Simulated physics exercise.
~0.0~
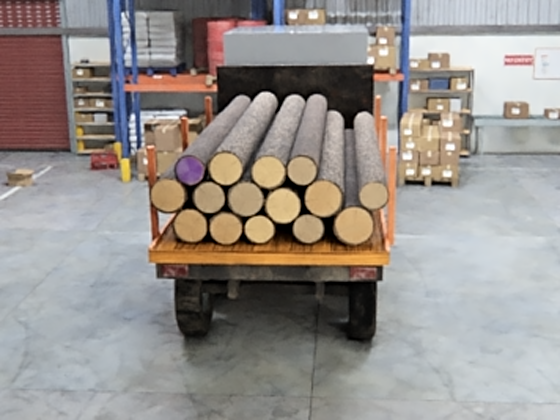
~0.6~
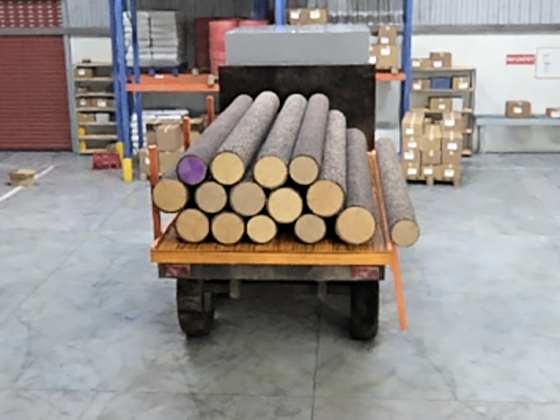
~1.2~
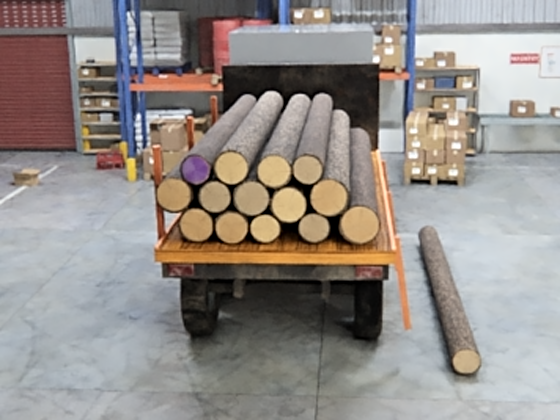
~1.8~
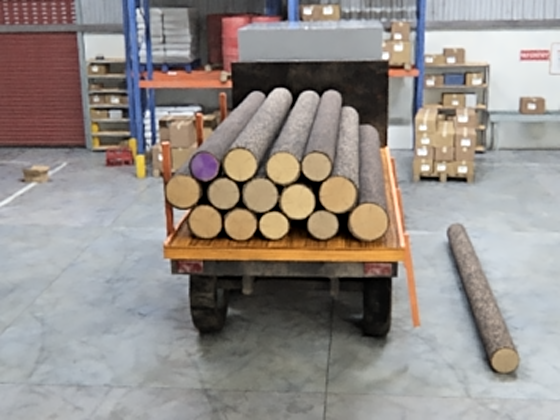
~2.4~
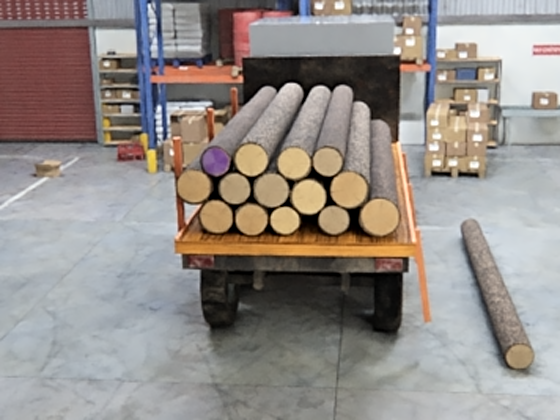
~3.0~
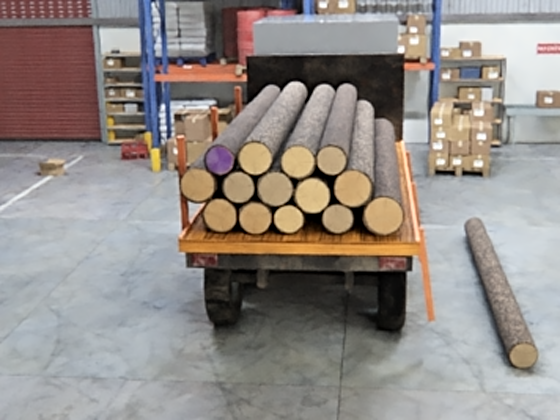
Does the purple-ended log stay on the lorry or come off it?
The purple-ended log stays on the lorry, resting up on other logs near the left side.
